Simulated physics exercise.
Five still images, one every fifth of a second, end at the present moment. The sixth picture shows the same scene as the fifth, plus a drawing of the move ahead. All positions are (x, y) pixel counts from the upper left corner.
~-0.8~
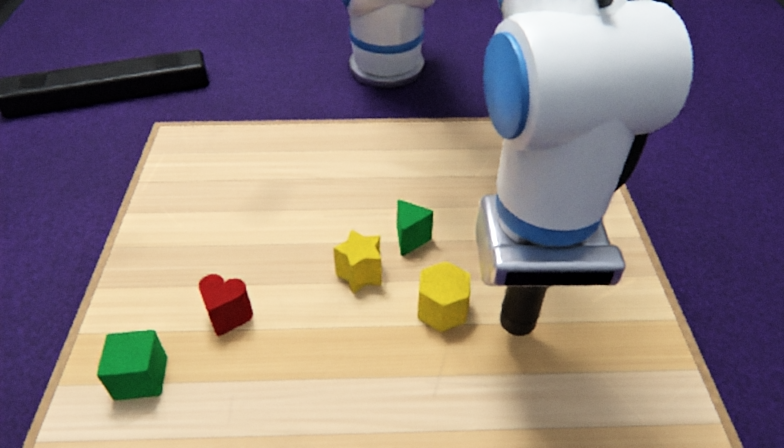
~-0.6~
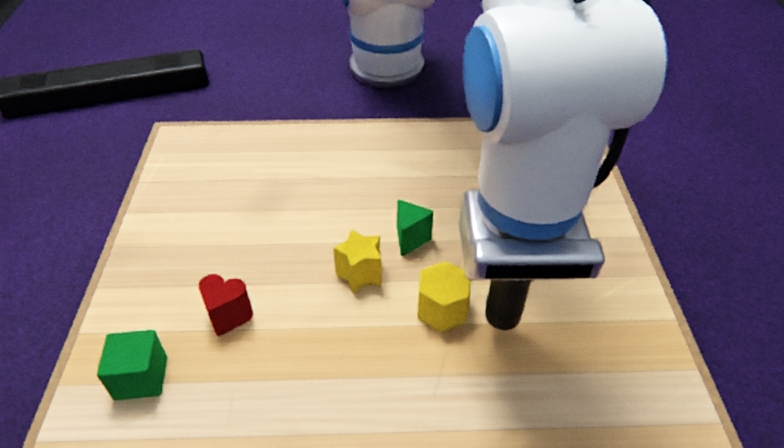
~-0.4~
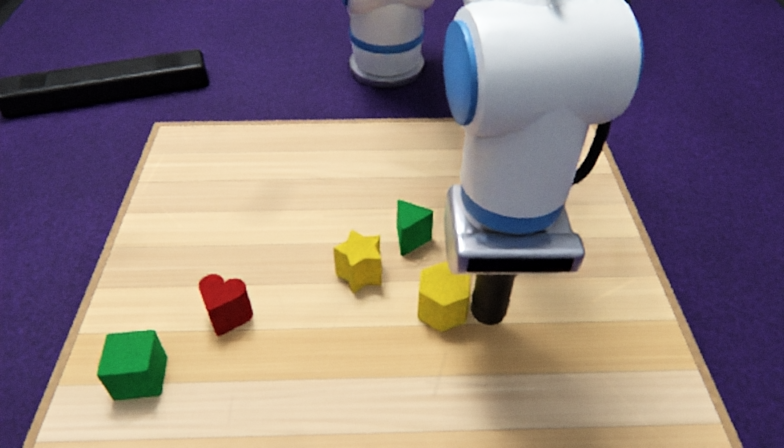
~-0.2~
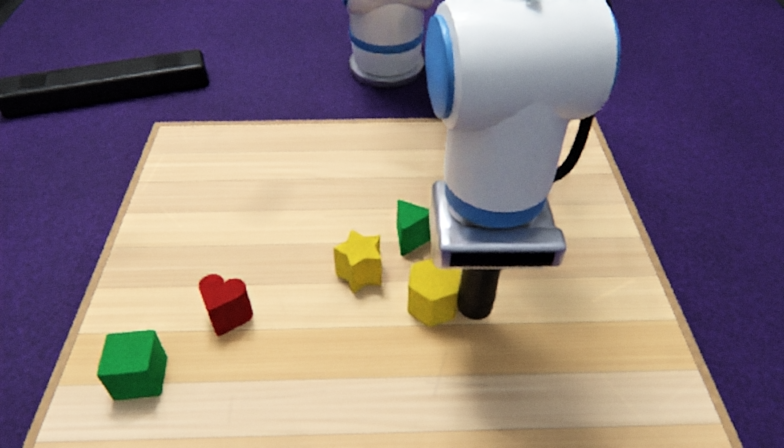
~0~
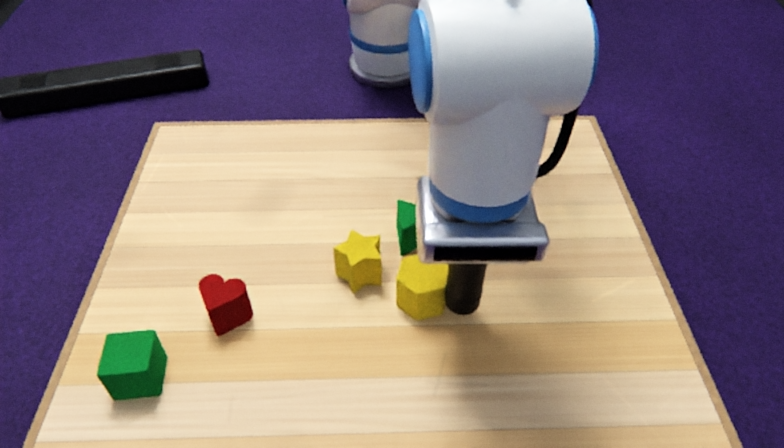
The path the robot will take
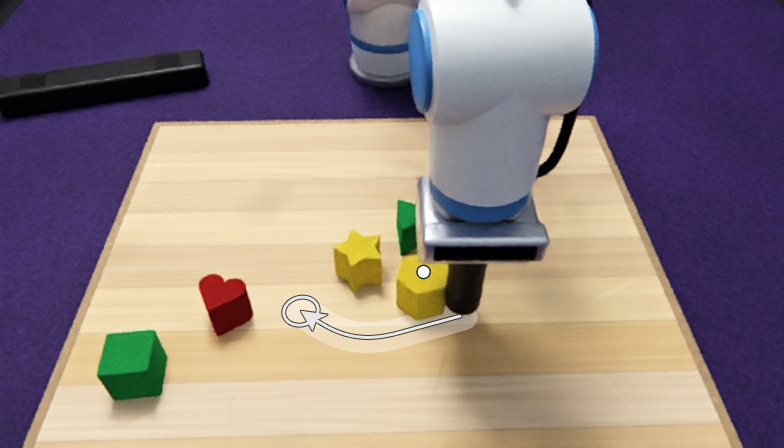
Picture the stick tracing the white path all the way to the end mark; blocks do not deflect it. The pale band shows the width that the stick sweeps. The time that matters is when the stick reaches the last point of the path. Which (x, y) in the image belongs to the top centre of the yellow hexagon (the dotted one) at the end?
It is going to be at (398, 271).
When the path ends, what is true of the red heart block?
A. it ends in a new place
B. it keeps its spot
Correct choice: B.
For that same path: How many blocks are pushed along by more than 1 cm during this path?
Just one will move.
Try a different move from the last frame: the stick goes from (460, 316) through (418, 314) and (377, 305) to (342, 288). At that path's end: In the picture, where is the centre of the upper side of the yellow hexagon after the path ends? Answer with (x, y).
My estimate: (368, 237).
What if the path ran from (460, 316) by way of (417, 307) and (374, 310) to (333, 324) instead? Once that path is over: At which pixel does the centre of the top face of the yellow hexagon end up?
Near (373, 250).
Path on the board, from (460, 316) by way of (406, 331) and (348, 335) to (301, 311); the dot is on the yellow hexagon.
What follows on the original path. One third of the way, stick (405, 317); yellow hexagon (398, 270), turned 60° clockwise.
Two thirds of the way, stick (346, 321); yellow hexagon (398, 270), turned 60° clockwise.
At the end, stick (298, 297); red heart block in place; yellow star-shaped block in place; yellow hexagon (398, 270), turned 60° clockwise.
